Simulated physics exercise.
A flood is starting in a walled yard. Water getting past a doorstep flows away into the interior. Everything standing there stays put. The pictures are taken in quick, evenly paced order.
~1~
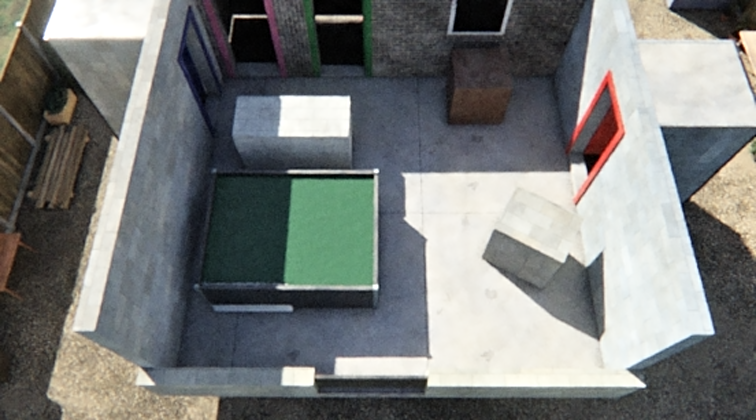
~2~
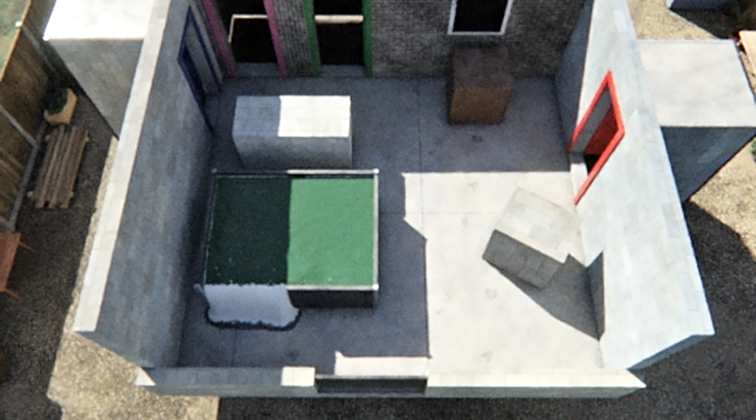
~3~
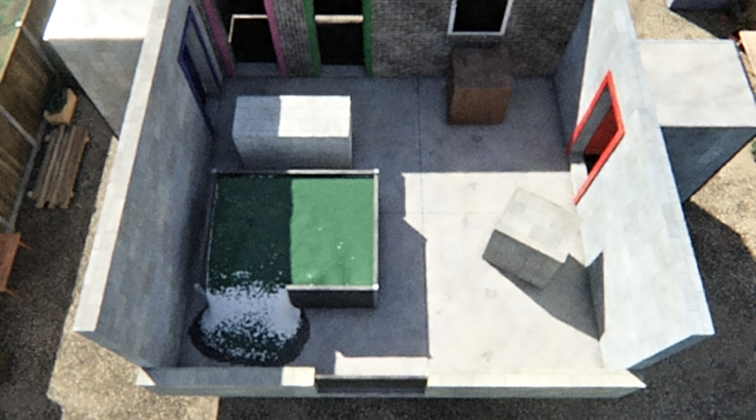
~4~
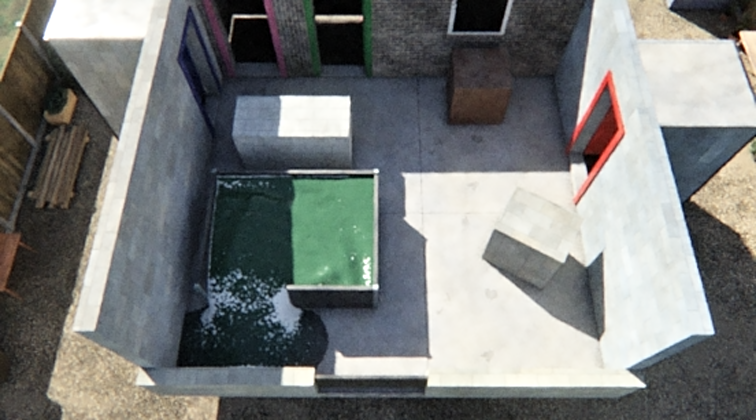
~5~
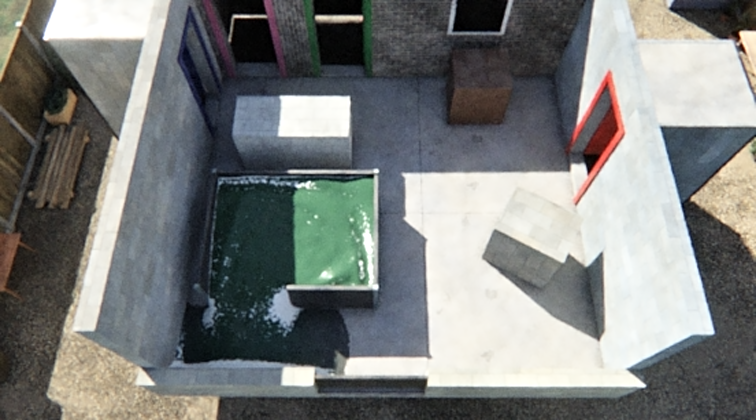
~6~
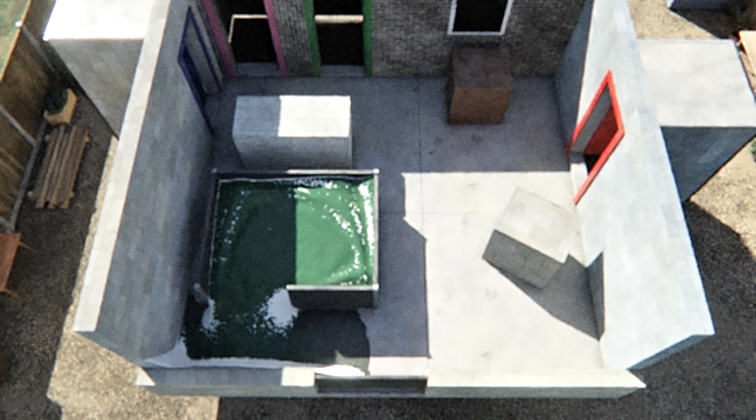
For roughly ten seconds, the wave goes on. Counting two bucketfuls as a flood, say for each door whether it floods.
The blue door overshoots the mark there. The green door overshoots the mark there. The pink door overshoots the mark there. The red door doesn't overshoot the mark there.
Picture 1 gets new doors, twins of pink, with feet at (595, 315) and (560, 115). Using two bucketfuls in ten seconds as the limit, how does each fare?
Goes past it, then falls short.
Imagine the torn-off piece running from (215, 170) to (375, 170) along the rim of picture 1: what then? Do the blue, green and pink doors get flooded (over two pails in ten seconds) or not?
Blue: Above the limit, green: Above the limit, pink: Above the limit.
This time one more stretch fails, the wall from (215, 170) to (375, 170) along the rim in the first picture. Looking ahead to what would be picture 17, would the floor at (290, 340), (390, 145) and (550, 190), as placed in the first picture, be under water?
Taking the points in order: Unwetted, swamped and swamped.
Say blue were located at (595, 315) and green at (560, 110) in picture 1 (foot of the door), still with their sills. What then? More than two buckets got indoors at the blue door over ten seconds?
As I see it, the blue door comes in higher.
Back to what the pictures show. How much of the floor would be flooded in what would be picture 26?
Around 55 in a hundred.
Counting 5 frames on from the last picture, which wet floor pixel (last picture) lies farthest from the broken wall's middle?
Estimated pixel: (507, 377).
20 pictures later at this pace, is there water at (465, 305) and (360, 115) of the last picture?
The first is inundated, the second spared.
A moment on, water covers 20 % of the floor; the blue door not reached, the green door not reached, the pink door not reached, the red door not reached.
Next, water covers 40 % of the floor; the blue door wet at the sill, nothing in, the green door not reached, the pink door not reached, the red door not reached.
Then, water covers 55 % of the floor; the blue door under two buckets in, the green door wet at the sill, nothing in, the pink door far over two buckets in, the red door wet at the sill, nothing in.
Later, water covers 95 % of the floor; the blue door over two buckets in, the green door wet at the sill, nothing in, the pink door far over two buckets in, the red door wet at the sill, nothing in.
In the end, water covers 100 % of the floor; the blue door over two buckets in, the green door over two buckets in, the pink door far over two buckets in, the red door wet at the sill, nothing in.
